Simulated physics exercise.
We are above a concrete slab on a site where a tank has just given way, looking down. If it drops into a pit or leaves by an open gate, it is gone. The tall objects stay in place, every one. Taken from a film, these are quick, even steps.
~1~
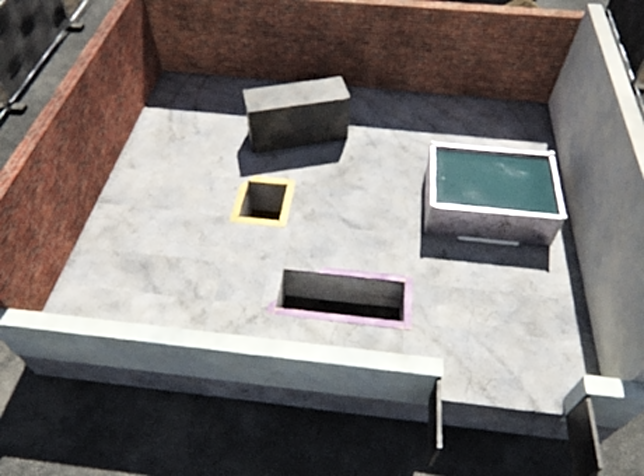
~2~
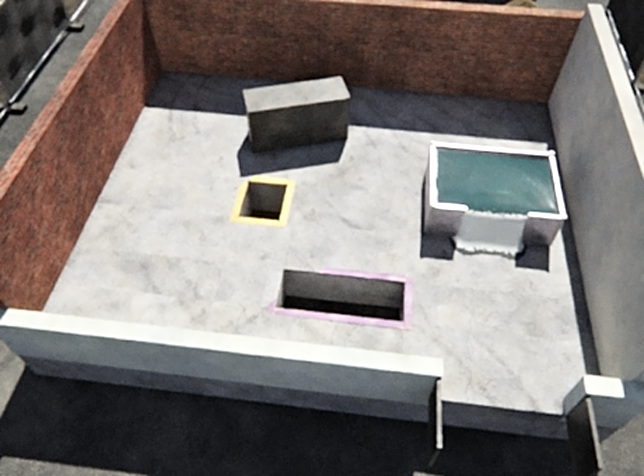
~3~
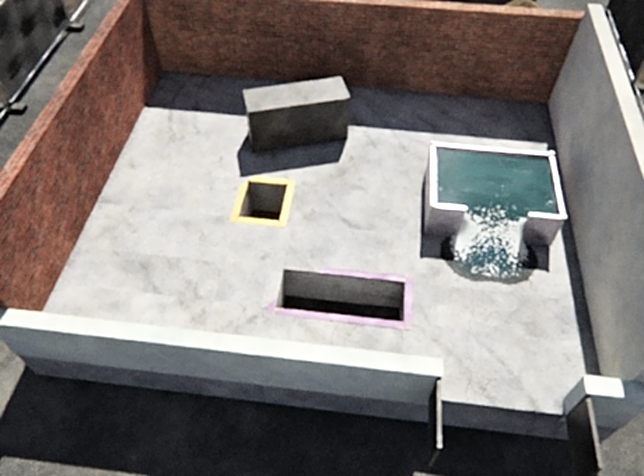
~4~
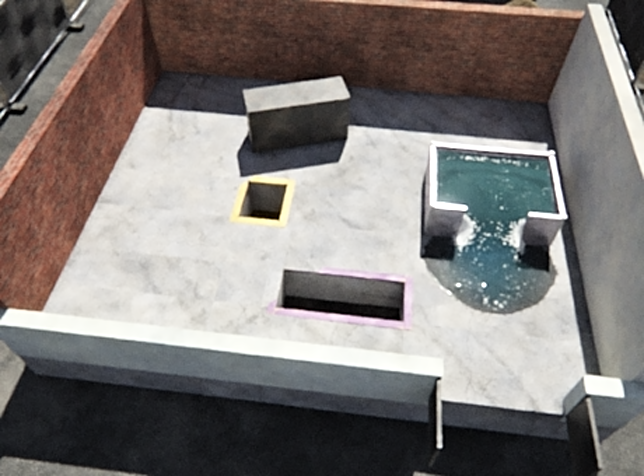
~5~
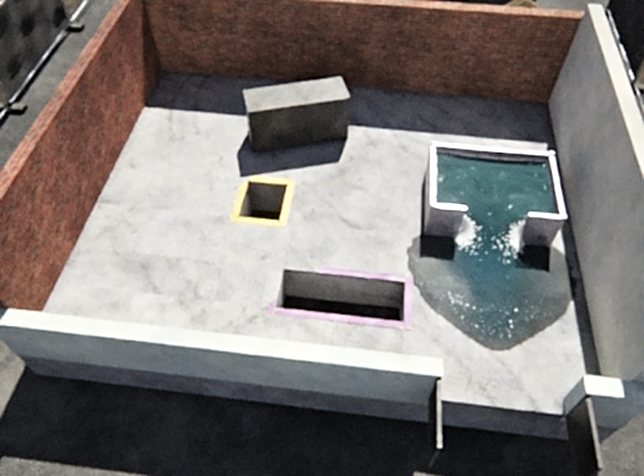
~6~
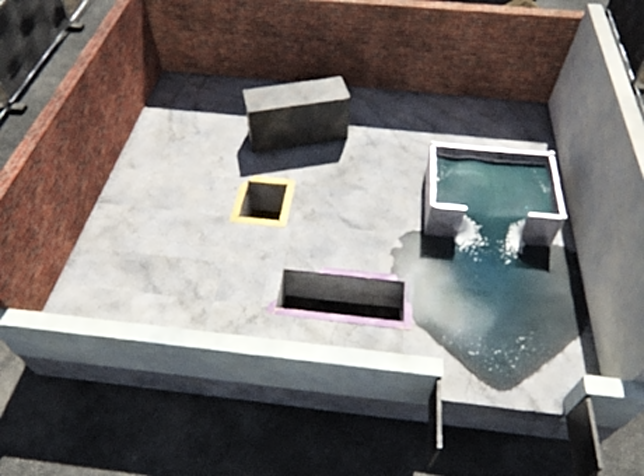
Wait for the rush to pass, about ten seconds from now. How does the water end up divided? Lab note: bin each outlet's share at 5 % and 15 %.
Bins - gate: Over 15 %; yellow pit: Under 5 %; purple pit: 5 to 15 %.
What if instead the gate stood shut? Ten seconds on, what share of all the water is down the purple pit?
Share for purple: 30 percent.
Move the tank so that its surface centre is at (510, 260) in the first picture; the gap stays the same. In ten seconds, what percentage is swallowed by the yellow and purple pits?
So yellow takes 0 % and purple takes 2 %.
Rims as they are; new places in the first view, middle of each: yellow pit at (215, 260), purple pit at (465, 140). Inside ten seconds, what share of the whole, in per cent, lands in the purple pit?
The purple pit takes 0 per cent.
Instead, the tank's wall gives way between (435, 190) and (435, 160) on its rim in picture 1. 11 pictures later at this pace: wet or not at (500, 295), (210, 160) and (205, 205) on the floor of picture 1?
Unsoaked, then soaked, then unsoaked.
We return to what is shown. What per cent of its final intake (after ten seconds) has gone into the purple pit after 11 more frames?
Roughly 30 %.
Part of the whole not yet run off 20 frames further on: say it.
I'd put it near 66 %.
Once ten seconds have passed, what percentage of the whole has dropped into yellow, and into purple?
I'd say near 0 %, and near 10 %.
A moment on, water covers 15 % of the floor; the gate 6 %, the yellow pit 0 %, the purple pit 1 %.
Next, water covers 20 % of the floor; the gate 16 %, the yellow pit 0 %, the purple pit 3 %.
Then, water covers 25 % of the floor; the gate 29 %, the yellow pit 0 %, the purple pit 6 %.
Later, water covers 30 % of the floor; the gate 46 %, the yellow pit 0 %, the purple pit 9 %.
In the end, water covers 30 % of the floor; the gate 57 %, the yellow pit 0 %, the purple pit 11 %.
